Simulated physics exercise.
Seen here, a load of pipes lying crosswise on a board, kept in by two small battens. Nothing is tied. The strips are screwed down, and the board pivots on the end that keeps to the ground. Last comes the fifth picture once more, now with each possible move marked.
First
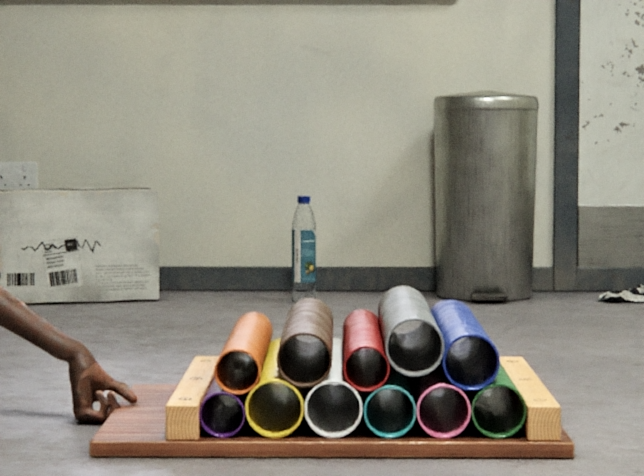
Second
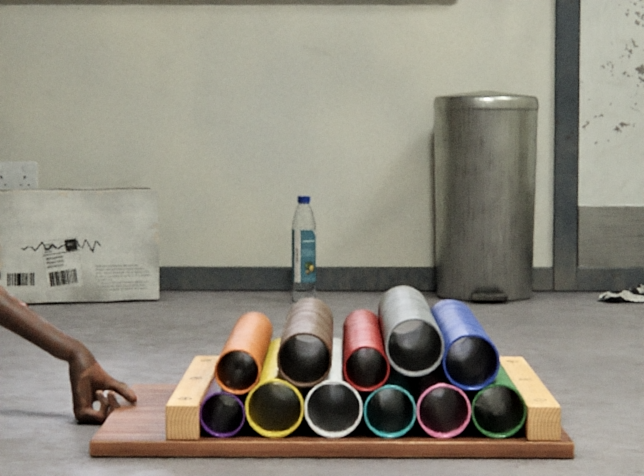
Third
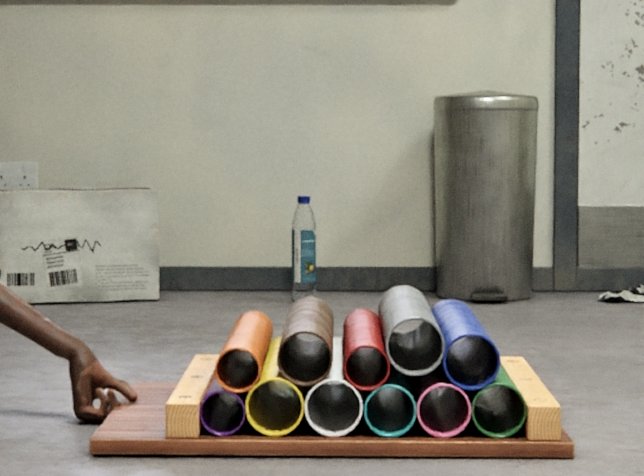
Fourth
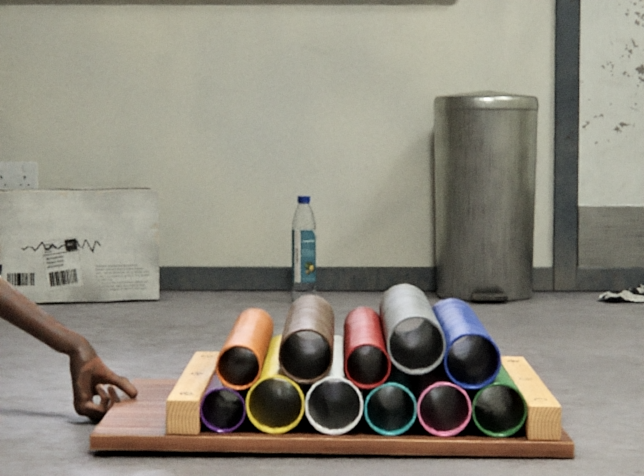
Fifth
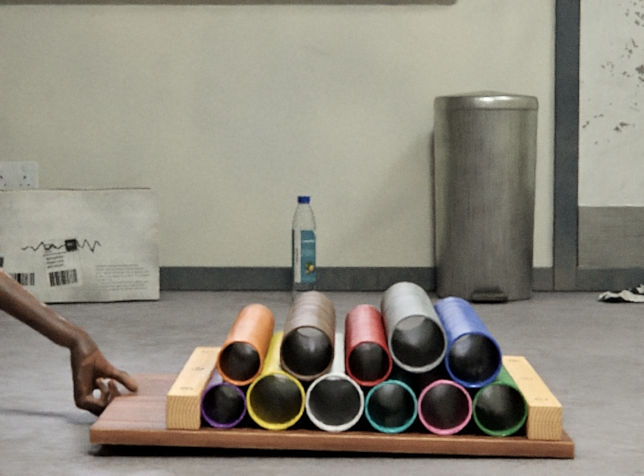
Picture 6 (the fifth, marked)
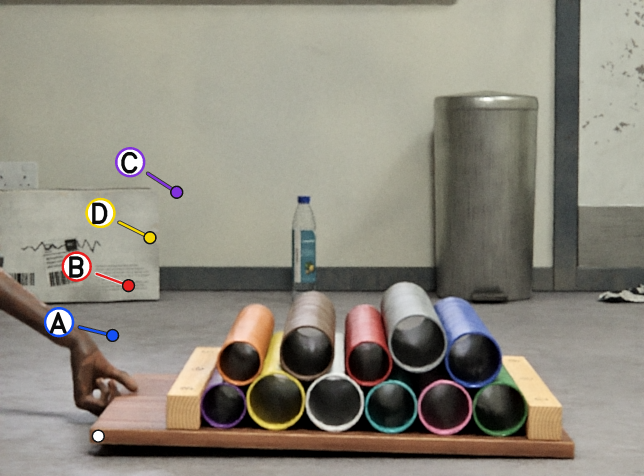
Brightly rimmed pipes in orange, brown, red, grey, blue, purple, yellow, white, teal, pink and green lie in two rows between pale wooden battens on a reddish-brown board, seen end-on from near floor level. Behind them on the grey floor stand a white box, a blue-capped bottle and a metal bin. A hand at left slightly raises the board's left end, while the camera stays still.
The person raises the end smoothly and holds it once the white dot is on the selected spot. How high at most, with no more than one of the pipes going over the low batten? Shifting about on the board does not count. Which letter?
No higher than B.
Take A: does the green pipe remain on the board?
Yes.
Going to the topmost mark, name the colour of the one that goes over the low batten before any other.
It is the blue one.
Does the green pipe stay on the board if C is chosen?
The green pipe: Yes.
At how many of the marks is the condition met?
Two of the four.
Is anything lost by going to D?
At D: Yes.
On the copy, A at (113, 336); B at (129, 286); C at (177, 192); D at (150, 237); the white dot at (98, 436).
On B. First, board at 14°.
Then, board at 20°.
Finally, board at 20°, none over the low batten.
By contrast, A none over the low batten; C four over the low batten (red, blue, brown, grey); D two over the low batten (blue, grey).
